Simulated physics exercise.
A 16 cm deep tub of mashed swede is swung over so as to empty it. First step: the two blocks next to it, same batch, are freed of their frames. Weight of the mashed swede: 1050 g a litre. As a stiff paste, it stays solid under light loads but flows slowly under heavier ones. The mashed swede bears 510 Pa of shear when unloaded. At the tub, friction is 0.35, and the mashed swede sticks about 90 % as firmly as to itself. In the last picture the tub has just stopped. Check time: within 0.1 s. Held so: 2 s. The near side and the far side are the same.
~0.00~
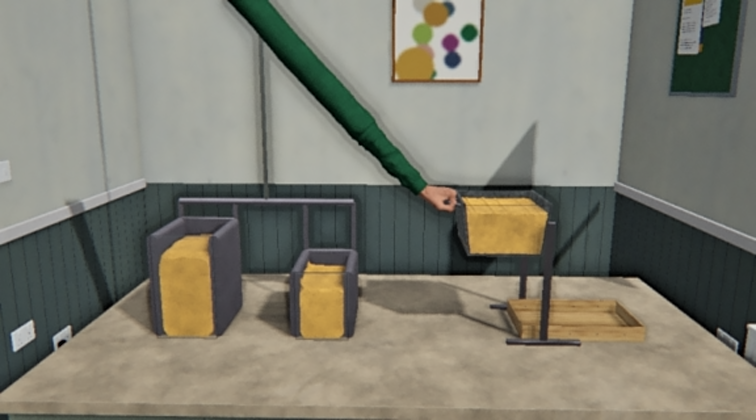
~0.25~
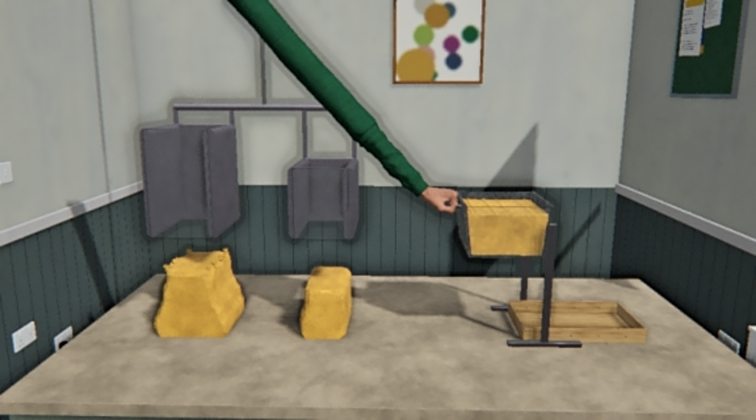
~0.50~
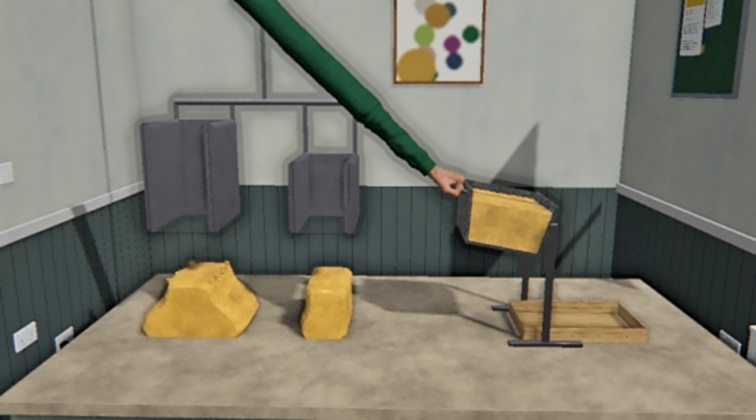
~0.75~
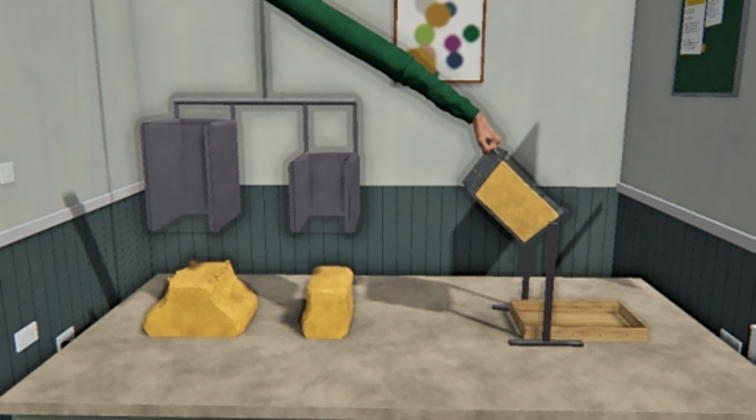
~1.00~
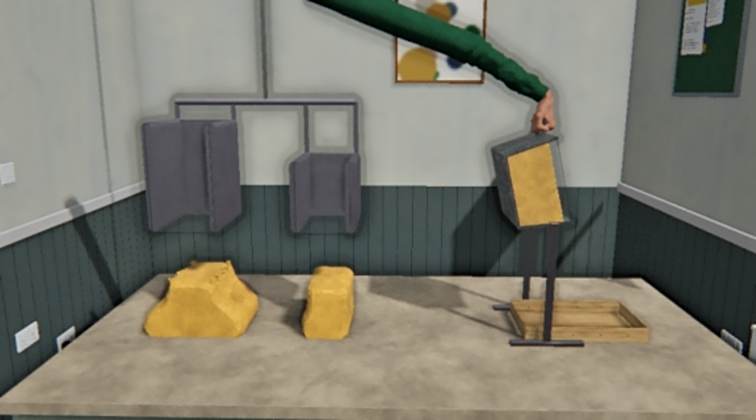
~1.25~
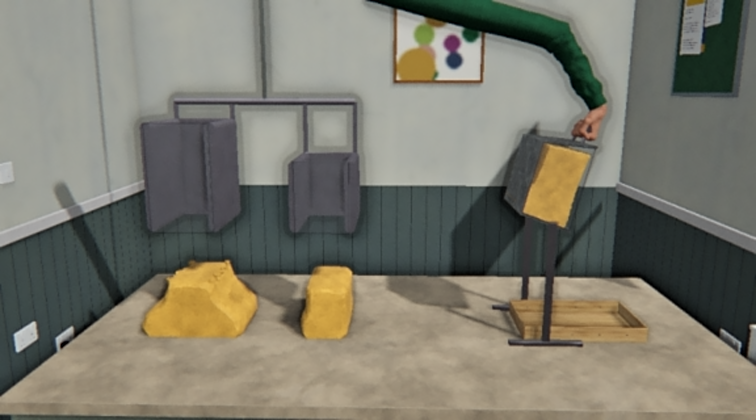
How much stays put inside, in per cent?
0 %.
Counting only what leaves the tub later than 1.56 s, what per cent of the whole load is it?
Close to 25 % of the whole load.
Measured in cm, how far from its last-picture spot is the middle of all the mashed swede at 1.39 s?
Close to 7 centimetres.
After 1.39 s, the tub is at 103 degrees and holds 72 %.
After 1.56 s, the tub is at 103 degrees and holds 25 %.
After 1.73 s, the tub is at 103 degrees and holds 0 %.
After 1.90 s, the tub is at 103 degrees and holds 0 %.
After 3.25 s, at the end, the tub is at 103 degrees and holds 0 %.
